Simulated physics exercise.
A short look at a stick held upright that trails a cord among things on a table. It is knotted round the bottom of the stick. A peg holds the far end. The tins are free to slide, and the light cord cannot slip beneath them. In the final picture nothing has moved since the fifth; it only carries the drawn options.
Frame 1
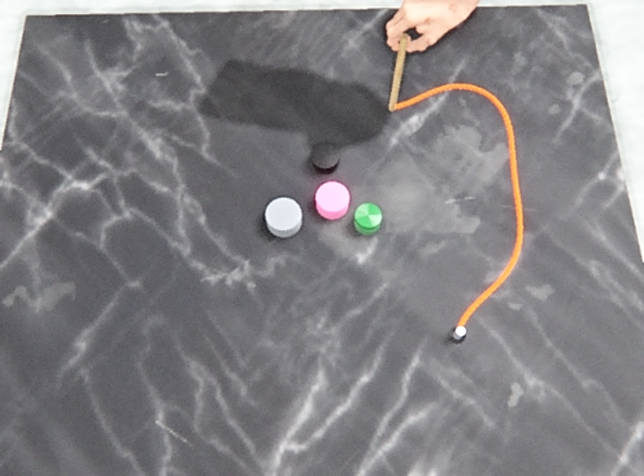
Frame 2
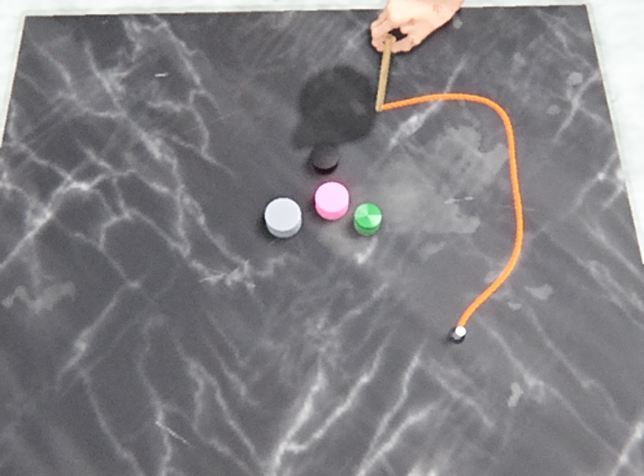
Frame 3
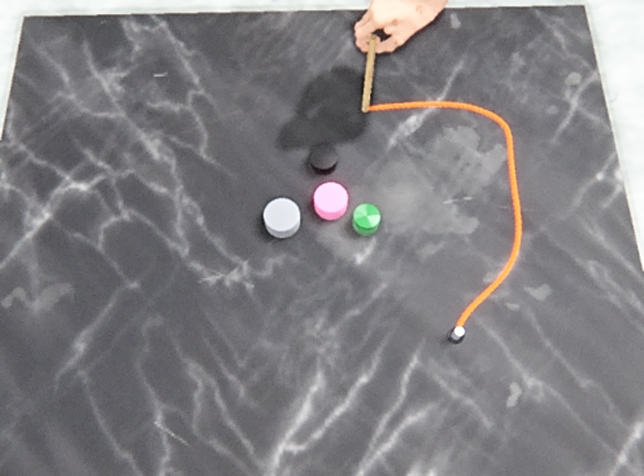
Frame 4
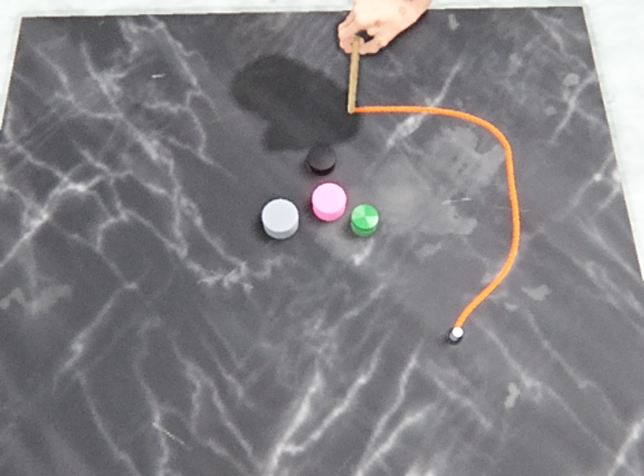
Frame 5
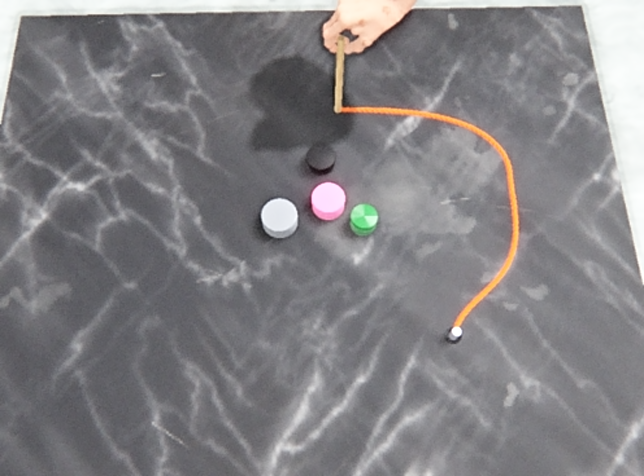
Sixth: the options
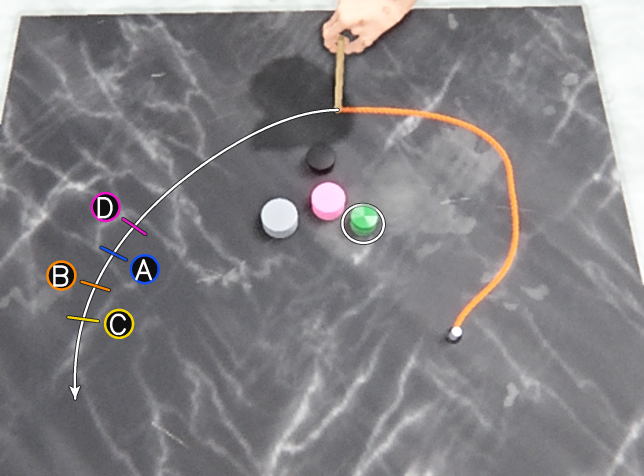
A hand at the top edge of a dark, white-veined marble-patterned tabletop, seen from above at a slant, holds a thin upright stick with an orange cord trailing from its foot. Grey, pink and green tins sit near the middle with a black one just behind, and the cord curves down the right to a small peg. The hand slides the stick steadily left, drawing the cord's upper part straighter, while the tins stay put.
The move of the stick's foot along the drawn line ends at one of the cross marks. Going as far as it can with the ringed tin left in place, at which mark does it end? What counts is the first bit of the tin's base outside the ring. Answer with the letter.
It can go as far as D.
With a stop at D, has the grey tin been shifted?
By then, no.
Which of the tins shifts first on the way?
Black.
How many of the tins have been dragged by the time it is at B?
Four.
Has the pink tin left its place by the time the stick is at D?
By then, no.
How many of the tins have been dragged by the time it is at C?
By then, four.
On the marked copy, A at (113, 254); B at (95, 286); C at (83, 319); D at (134, 226); the ring at (363, 224); the route from (338, 110) via (160, 199) to (75, 399).
Taking D. A third of the way, foot of the stick (259, 132); green tin (364, 220).
Two thirds of the way, foot of the stick (189, 176); green tin (364, 220).
When it is over, foot of the stick (134, 227); green tin (363, 220); black tin (305, 186); the green tin is still in its ring.
As for the rest, A drags the ringed tin to (350, 232); B drags the ringed tin to (349, 246); C drags the ringed tin to (347, 262).
